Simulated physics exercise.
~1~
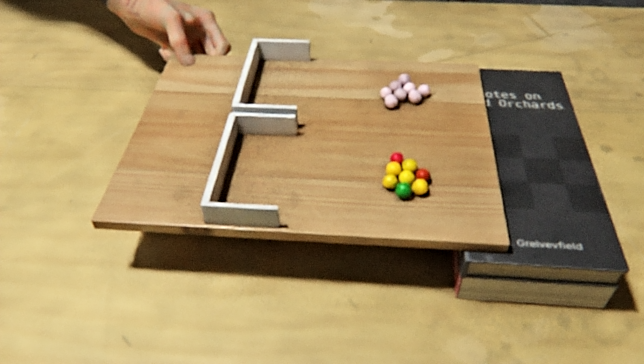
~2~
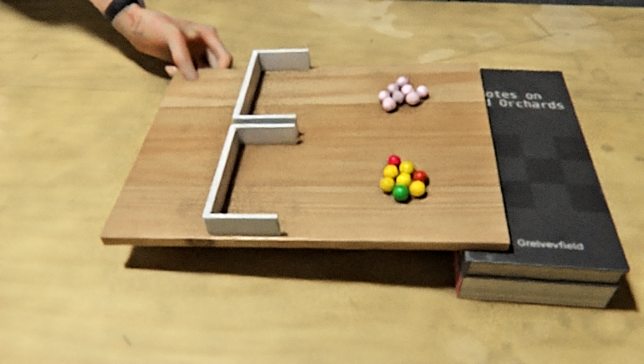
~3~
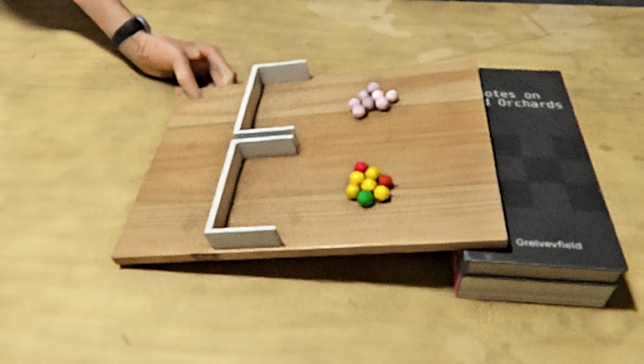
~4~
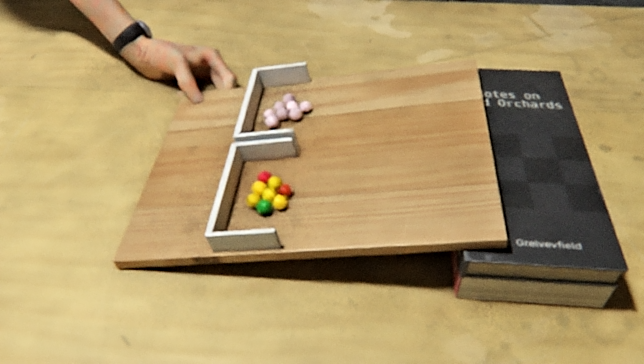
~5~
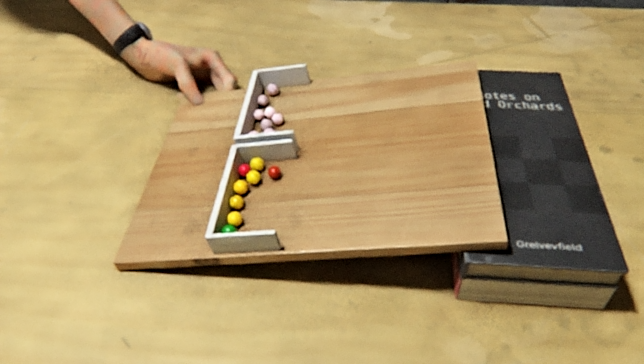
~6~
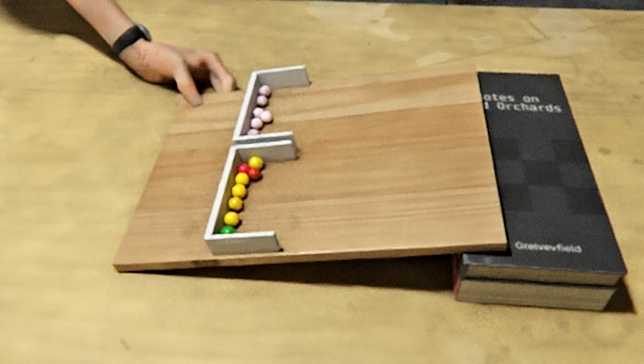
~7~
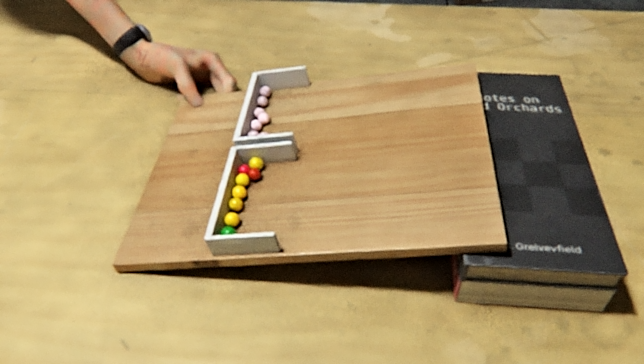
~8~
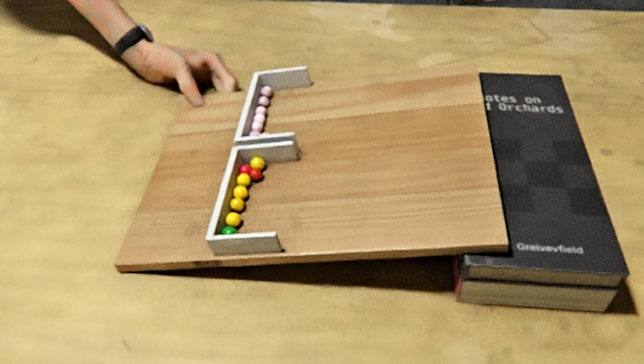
On a table, a hand lowers a board's left end and beads roll into white barriers.
